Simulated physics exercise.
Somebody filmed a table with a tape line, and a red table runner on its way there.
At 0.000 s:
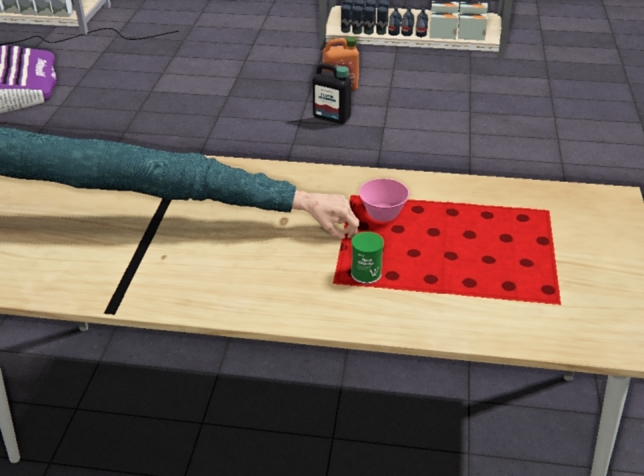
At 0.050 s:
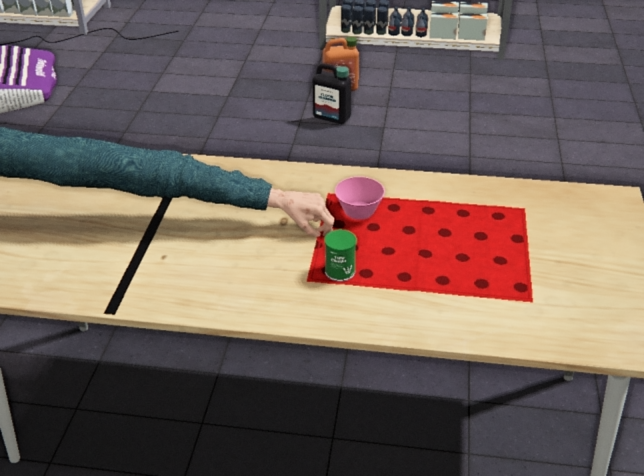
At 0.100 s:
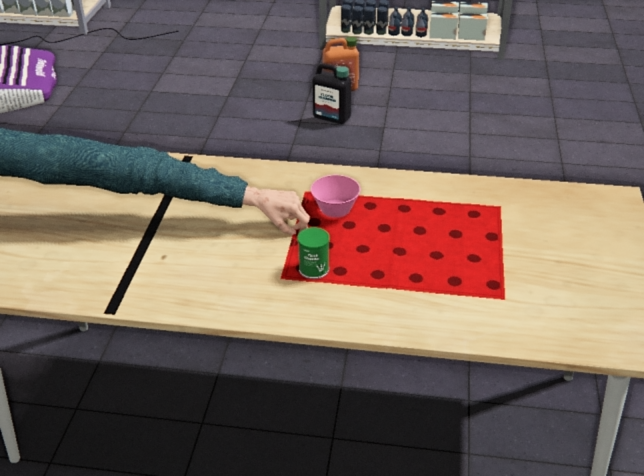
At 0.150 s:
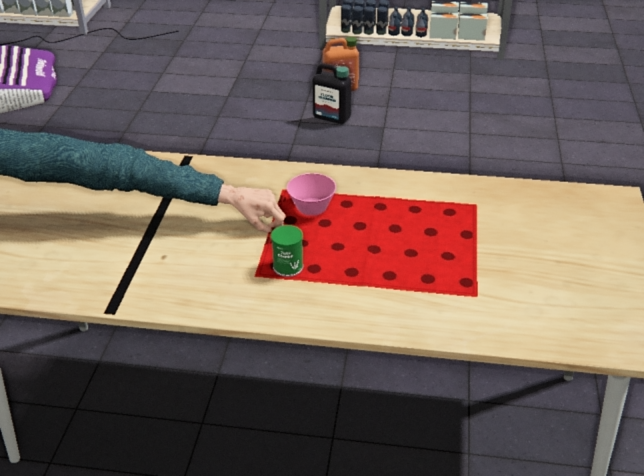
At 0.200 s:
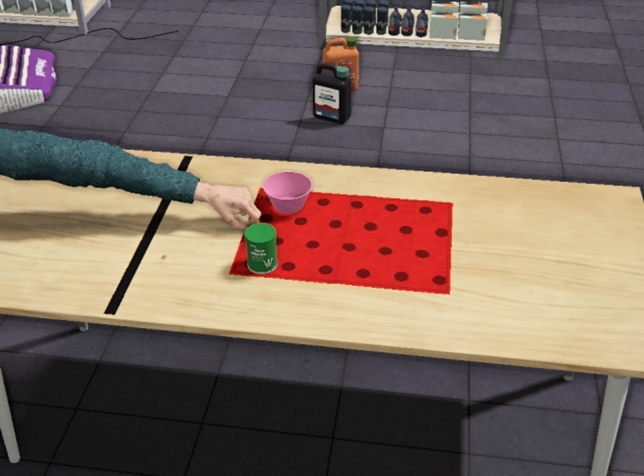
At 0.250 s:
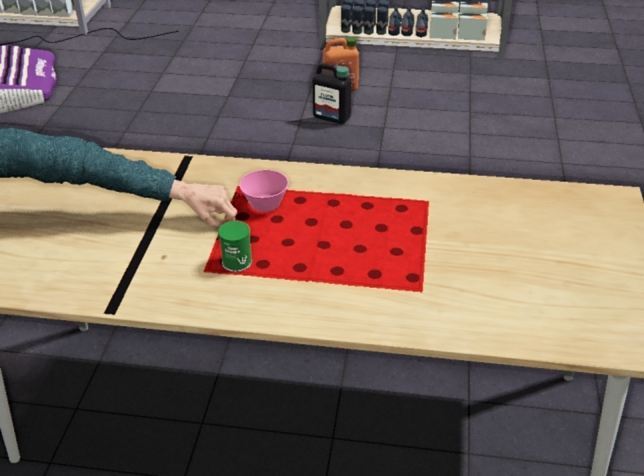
The clip opens on a wooden table with a black tape line, where a hand in a teal sleeve grips the corner of a red spotted runner holding a pink bowl and a green tin. The hand pulls the runner steadily left, and the bowl and tin ride along with it, drawing closer to the tape.
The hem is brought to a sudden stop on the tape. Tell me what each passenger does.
The pink bowl leaves the cloth and the green tin shoots off the front.
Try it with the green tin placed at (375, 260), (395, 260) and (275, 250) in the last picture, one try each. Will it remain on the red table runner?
First, it is still on the cloth; second, it holds on; third, it is thrown clear.
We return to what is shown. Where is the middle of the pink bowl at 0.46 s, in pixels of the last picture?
Around (172, 186).
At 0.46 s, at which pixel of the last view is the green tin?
By then it is at (133, 238).
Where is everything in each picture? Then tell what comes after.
Table runner end (333, 284); pink bowl (384, 193); green tin (368, 242); tape (116, 299), in the first picture.
Table runner end (307, 282), far hem (533, 303); green tin (340, 239), in the second picture.
Table runner end (281, 279); pink bowl (336, 189), in the third picture.
Table runner end (254, 277), far hem (477, 297); green tin (287, 235), in the fourth picture.
Table runner end (229, 275); pink bowl (288, 185), in the fifth picture.
Table runner end (203, 272), far hem (423, 292); pink bowl (264, 183); green tin (234, 230); tape (116, 299), in the sixth picture.
Around 0.35 s, hem short of the tape; pink bowl on the cloth near (218, 190); green tin on the cloth near (185, 242).
Around 0.46 s, hem at the tape; pink bowl on the cloth near (172, 186); green tin ahead of the hem near (133, 238).
Finally, hem at the tape; pink bowl ahead of the hem near (95, 181); green tin ahead of the hem near (43, 231). The pink bowl shoots off the front and the green tin slides clear of the cloth.
